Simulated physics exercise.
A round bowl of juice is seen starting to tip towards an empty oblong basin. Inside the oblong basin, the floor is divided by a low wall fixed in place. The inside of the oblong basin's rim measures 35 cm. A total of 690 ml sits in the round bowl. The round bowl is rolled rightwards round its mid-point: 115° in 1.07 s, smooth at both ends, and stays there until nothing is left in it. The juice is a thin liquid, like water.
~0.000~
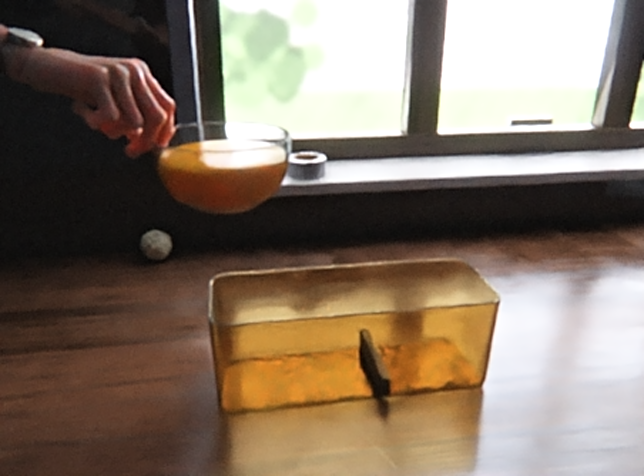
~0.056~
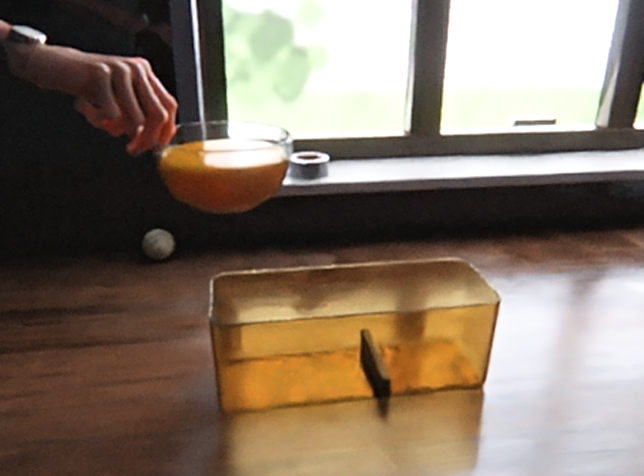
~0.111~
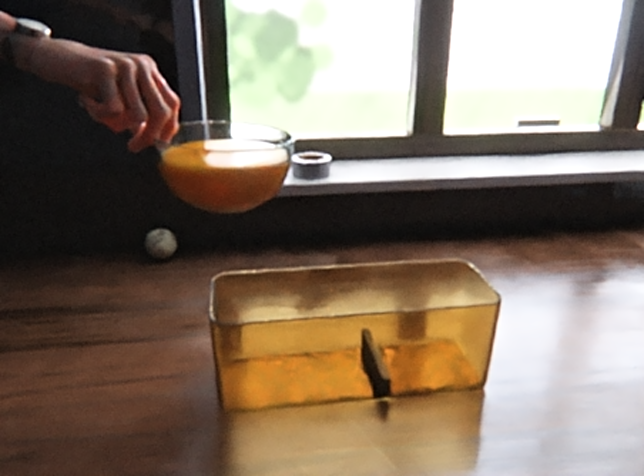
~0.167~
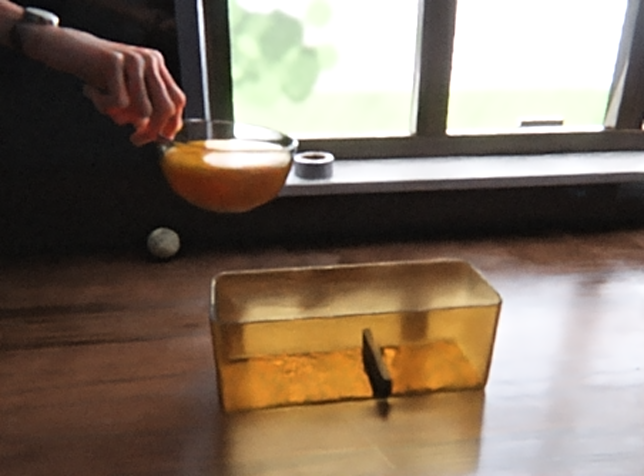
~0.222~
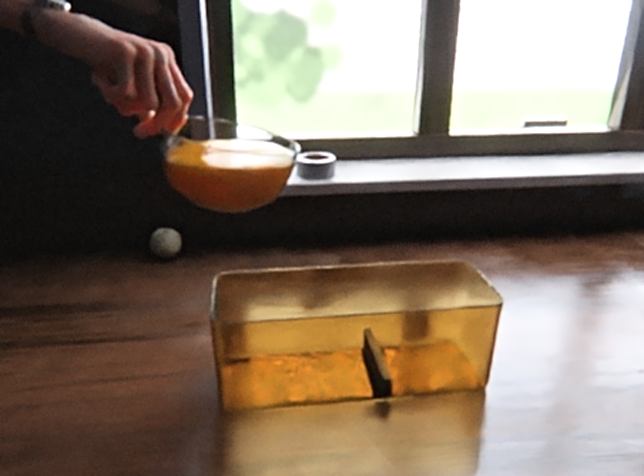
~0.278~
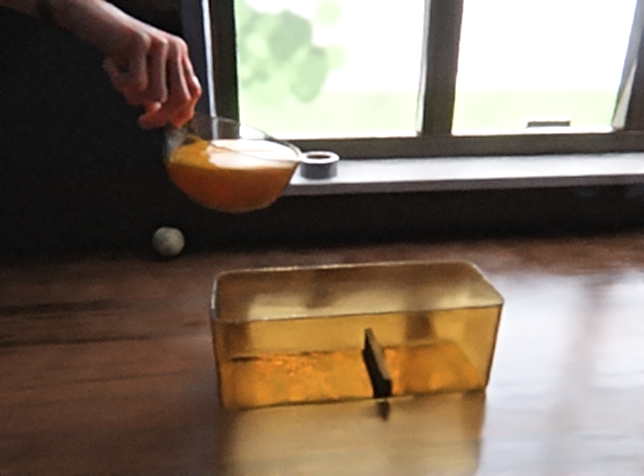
A hand holding a round glass bowl of orange juice slowly tilts it rightwards above a wooden table with an amber oblong basin.
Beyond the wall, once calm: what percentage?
17 out of 100.
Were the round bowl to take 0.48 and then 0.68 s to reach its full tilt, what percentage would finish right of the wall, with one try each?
Try 1: 40 %; try 2: 30 %.
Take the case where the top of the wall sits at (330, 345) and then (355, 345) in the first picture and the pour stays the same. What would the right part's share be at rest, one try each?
In order, 65 and 40 per cent.
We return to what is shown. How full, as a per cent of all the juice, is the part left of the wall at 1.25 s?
Reading: Approx. 84 per cent.
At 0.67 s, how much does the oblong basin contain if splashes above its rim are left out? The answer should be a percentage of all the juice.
Estimate - around 22 in a hundred parts.
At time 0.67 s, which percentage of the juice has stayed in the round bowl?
About 36 per cent.
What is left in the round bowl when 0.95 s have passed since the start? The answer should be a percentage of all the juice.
Around 0 in a hundred.
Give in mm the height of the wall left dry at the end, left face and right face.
Some 6 mm on the left and 22 mm on the right.
After 0.67 s the tilt is 79° and 36 per cent is still to pour, 22 is left of the wall and 0 right of it.
After 0.95 s the tilt is 111° and 0 per cent is still to pour, 85 is left of the wall and 8 right of it.
After 1.25 s the tilt is 115° and 0 per cent is still to pour, 84 is left of the wall and 15 right of it.
After 1.57 s the tilt is 115° and 0 per cent is still to pour, 82 is left of the wall and 17 right of it.
In the end 82 per cent lies left of the wall, 17 right of it and 1 outside.
